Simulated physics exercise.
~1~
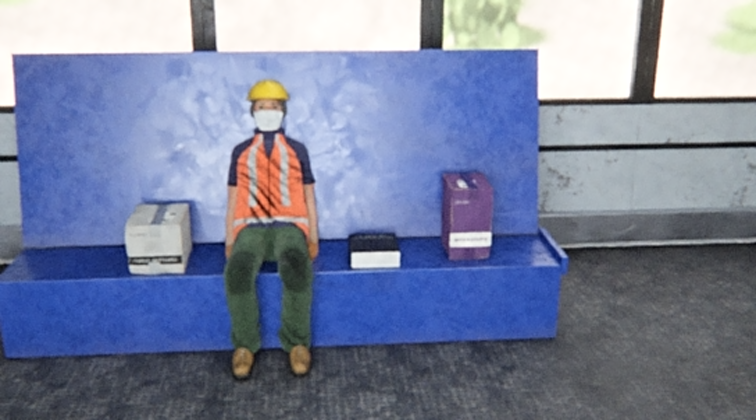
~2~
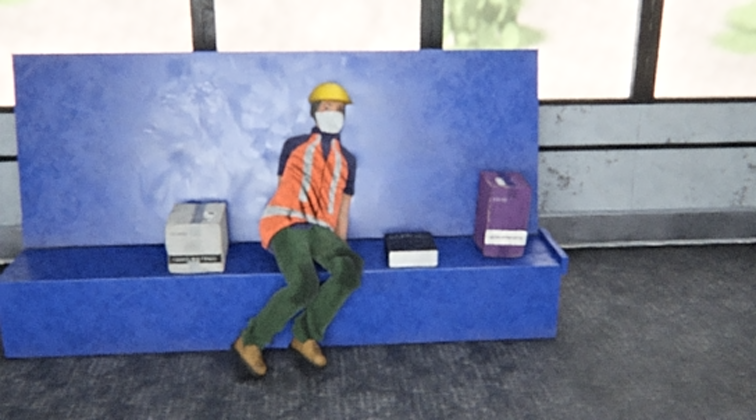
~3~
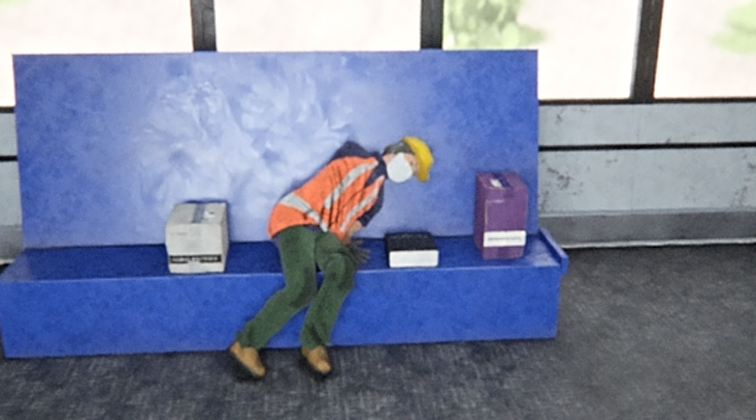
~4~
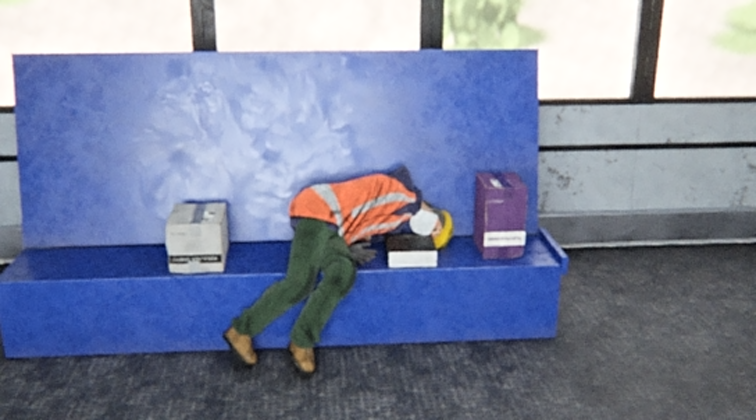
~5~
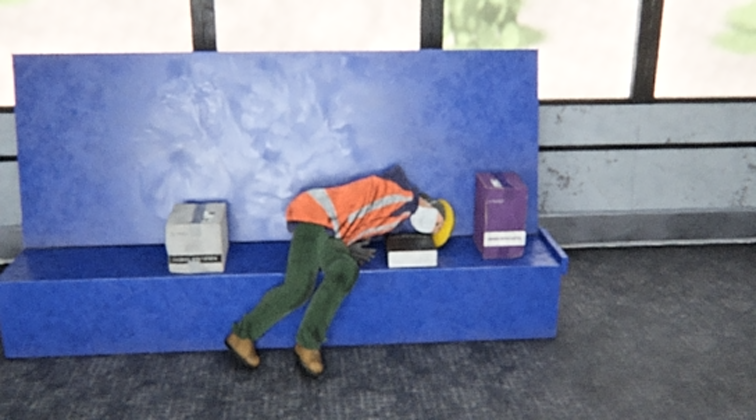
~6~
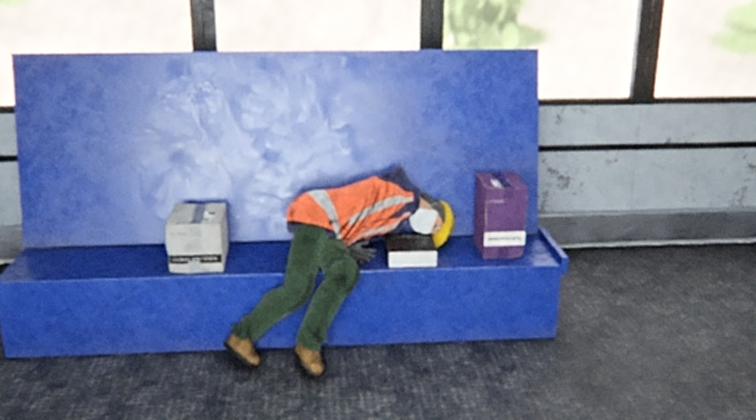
On a blue bench, a masked worker and three boxes sliding right, the worker toppling sideways and resting over the black box.
